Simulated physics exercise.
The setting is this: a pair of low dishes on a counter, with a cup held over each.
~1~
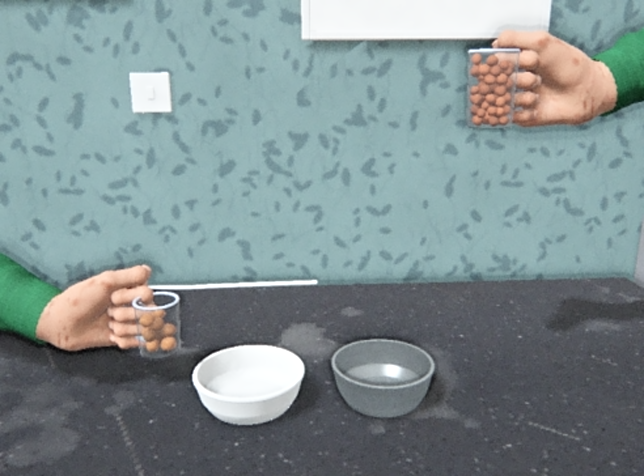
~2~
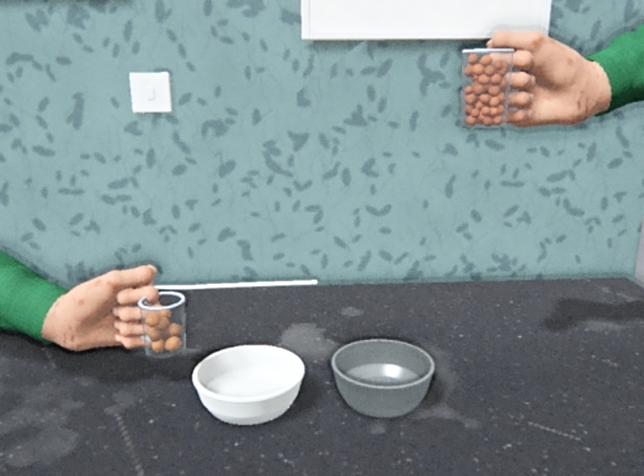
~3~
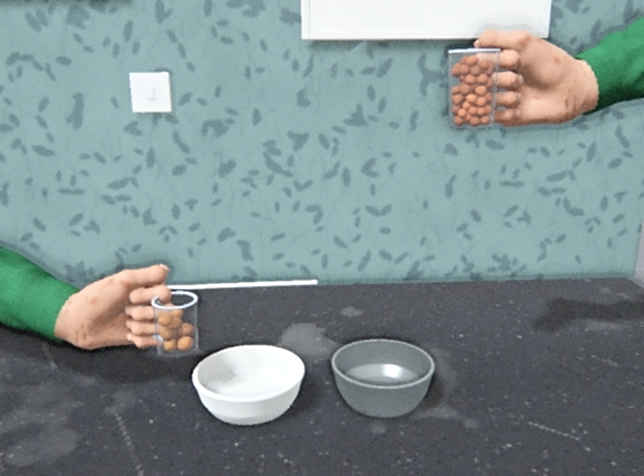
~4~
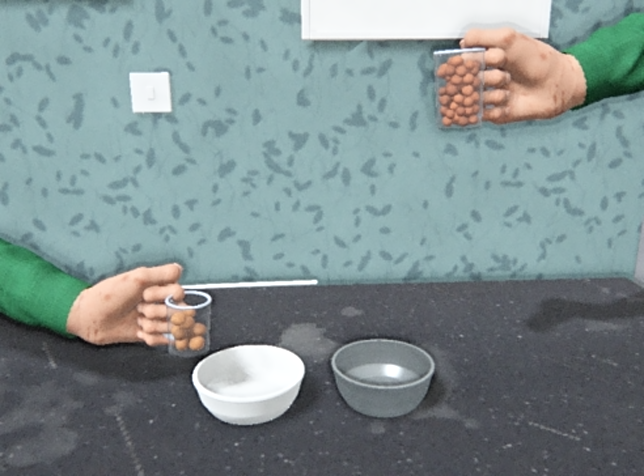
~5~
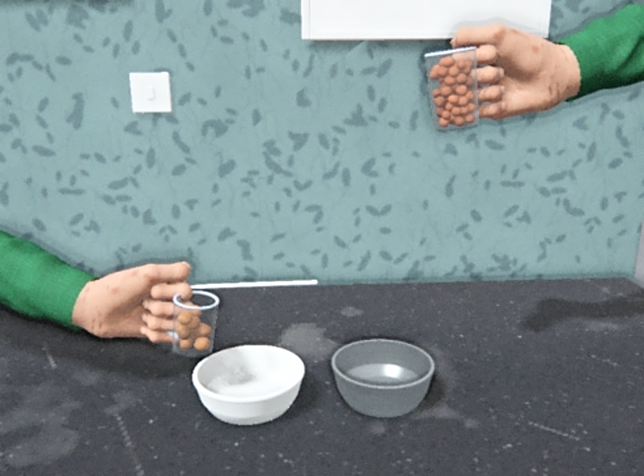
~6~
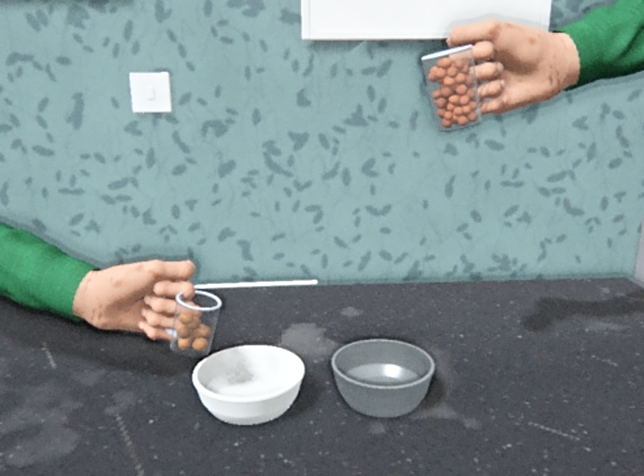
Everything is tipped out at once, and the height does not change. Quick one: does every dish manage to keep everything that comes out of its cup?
At the end, left dish: Nothing outside. Right dish: Bits outside.
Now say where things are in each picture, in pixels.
Left dish near (246, 402), empty; left cup near (158, 326), holding hazelnuts, just above its dish; right dish near (391, 391), empty; right cup near (491, 90), holding clay pellets, high above its dish, in the first frame.
Left cup near (164, 326), upright; right cup near (485, 90), upright, in the second frame.
Left cup near (176, 325), upright; right cup near (472, 90), upright, in the third frame.
Left cup near (189, 325), tipped 3°; right cup near (459, 90), tipped 3°, in the fourth frame.
Left cup near (194, 325), tipped 8°; right cup near (453, 90), tipped 8°, in the fifth frame.
Left dish near (246, 402); left cup near (194, 325), tipped 14°; right dish near (391, 391); right cup near (453, 90), tipped 14°, in the sixth frame.
Then, 0.33 s on from there, left, the whole lot still in the cup; right, the whole lot still in the cup.
Then, 0.74 s on from there, left, the whole lot still in the cup; right, the whole lot still in the cup.
Then, 1.19 s on from there, left, all but a few still in the cup, a little in the dish; right, the bulk still in the cup, a little in the air.
In the end, left, the whole lot in the dish, none at all outside the dish; right, all but a few in the dish, a little outside the dish.
